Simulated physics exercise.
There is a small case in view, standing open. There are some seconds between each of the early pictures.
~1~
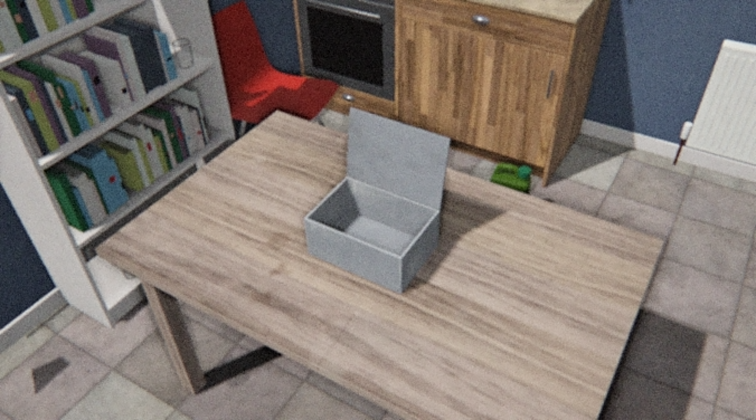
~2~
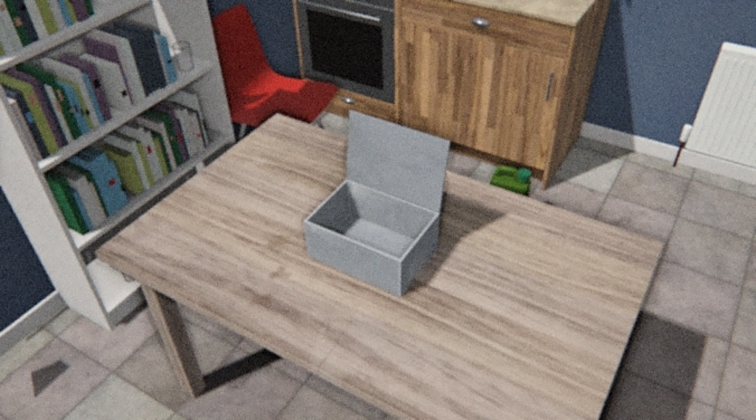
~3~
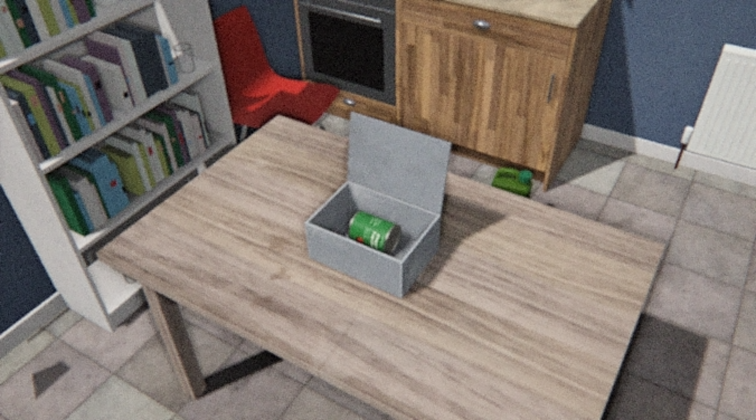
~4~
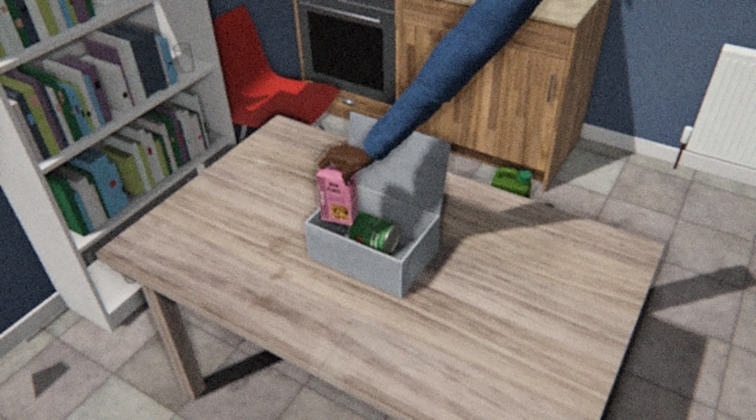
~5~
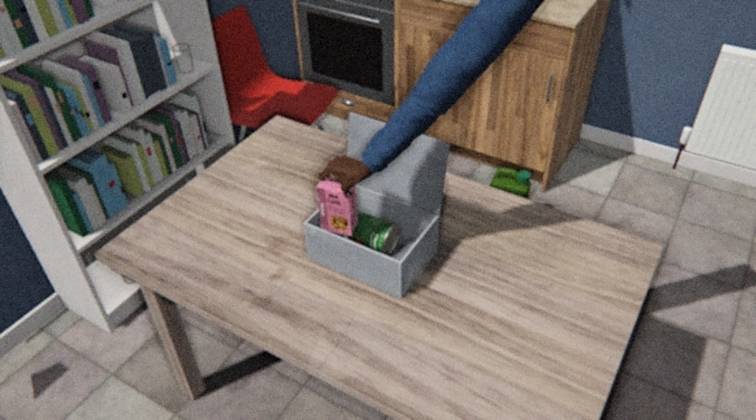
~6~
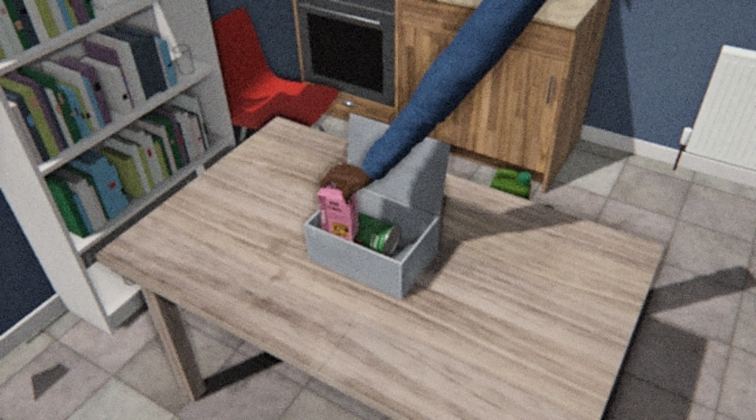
In a kitchen seen from above at an angle by a still camera, a wooden table stands near a white bookshelf on the left, a red chair, and an oven and wooden cabinets behind. On the table sits an open grey box, empty at first, and then a green tin is lying inside it. A blue-sleeved arm reaches in from the upper right and lowers a pink carton into the box's left side, beside the tin, which shifts slightly, the hand still gripping the carton.
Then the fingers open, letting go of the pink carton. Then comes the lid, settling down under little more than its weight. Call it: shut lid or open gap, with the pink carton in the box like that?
Open gap.
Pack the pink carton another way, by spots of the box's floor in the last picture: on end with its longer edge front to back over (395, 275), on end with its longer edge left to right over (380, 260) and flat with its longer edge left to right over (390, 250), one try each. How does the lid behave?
With the first placement it doesn't close, with the second it doesn't close, and with the third it closes properly.
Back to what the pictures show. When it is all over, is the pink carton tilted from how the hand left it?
After all that, it keeps its set angle.
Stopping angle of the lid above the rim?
Measured angle - around 10°.
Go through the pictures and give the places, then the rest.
In the first frame, the last thing is not in view yet.
In the second frame, the last thing is not in view yet.
In the third frame, the last thing is not in view yet; green tin (374, 232).
In the fourth frame, coming down; pink carton (338, 195); green tin (374, 232).
In the fifth frame, coming down; pink carton (338, 206); green tin (373, 233).
In the sixth frame, put in, still held; pink carton (339, 213); green tin (374, 234).
Then, 0.90 s past the last view, lid starting down; pink carton displaced about its own width near (341, 238).
Then, 1.60 s past the last view, lid 60° above the rim; pink carton displaced about its own width near (341, 238).
Then, 2.00 s past the last view, lid 30° above the rim; pink carton displaced about its own width near (341, 238).
Finally, lid 10° above the rim; moved from the start, pink carton; green tin still in place. Final places as the last picture's camera would see them, pink carton near (341, 238).
